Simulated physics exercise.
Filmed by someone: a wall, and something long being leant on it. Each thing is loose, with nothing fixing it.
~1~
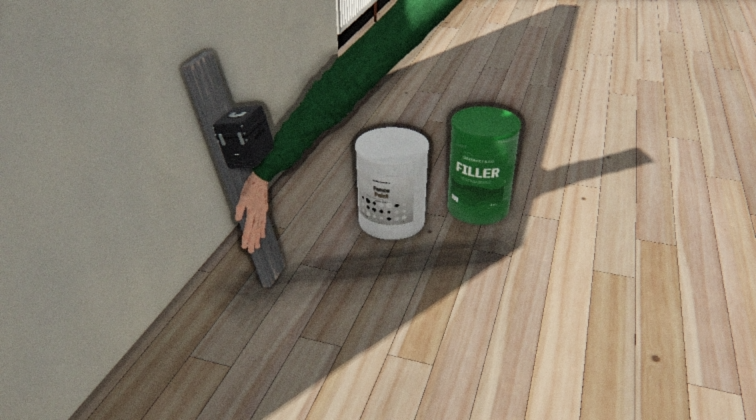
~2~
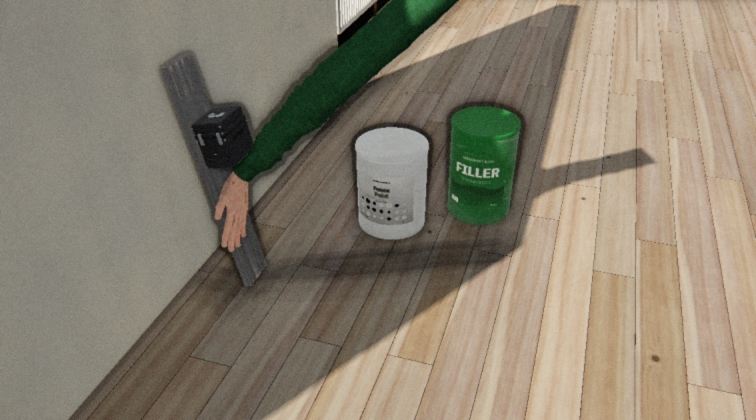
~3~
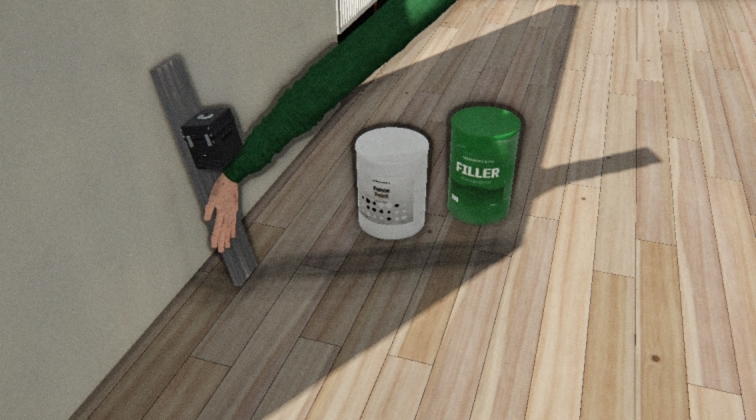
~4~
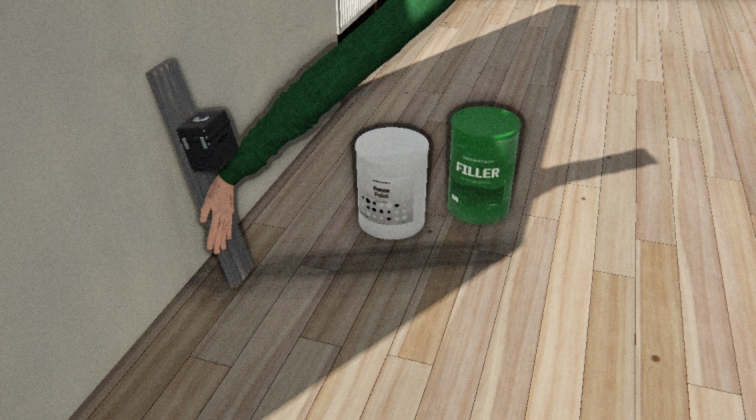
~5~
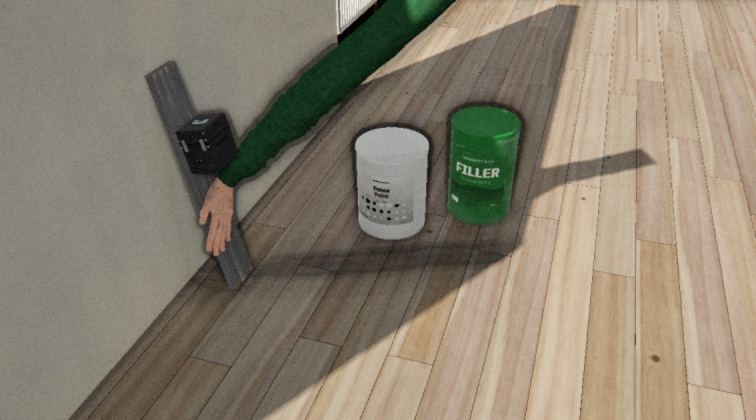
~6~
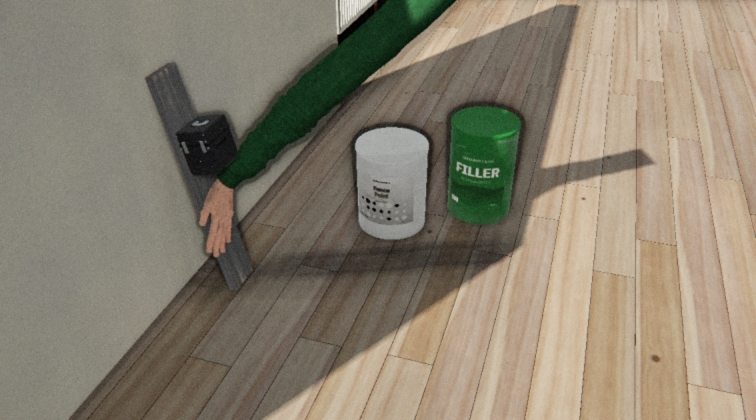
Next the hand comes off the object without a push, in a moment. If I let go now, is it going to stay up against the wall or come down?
My guess is it does not slip.
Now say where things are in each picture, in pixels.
On its way; grey plank (240, 178); white pail (392, 184), in the first picture.
On its way; grey plank (220, 178); white pail (392, 184), in the second picture.
On its way; grey plank (209, 179); white pail (392, 184), in the third picture.
On its way; grey plank (205, 181); white pail (392, 184), in the fourth picture.
Propped up under the hand; grey plank (204, 183); white pail (392, 184), in the fifth picture.
Propped up under the hand; grey plank (205, 184); white pail (392, 184), in the sixth picture.
Then, 0.20 s after the last picture, nothing has stirred.
Then, 0.50 s after the last picture, grey plank resting near (205, 185).
At rest, all 3 in place. Seen from the same camera at the end, grey plank near (205, 185). The plank remains leaning.
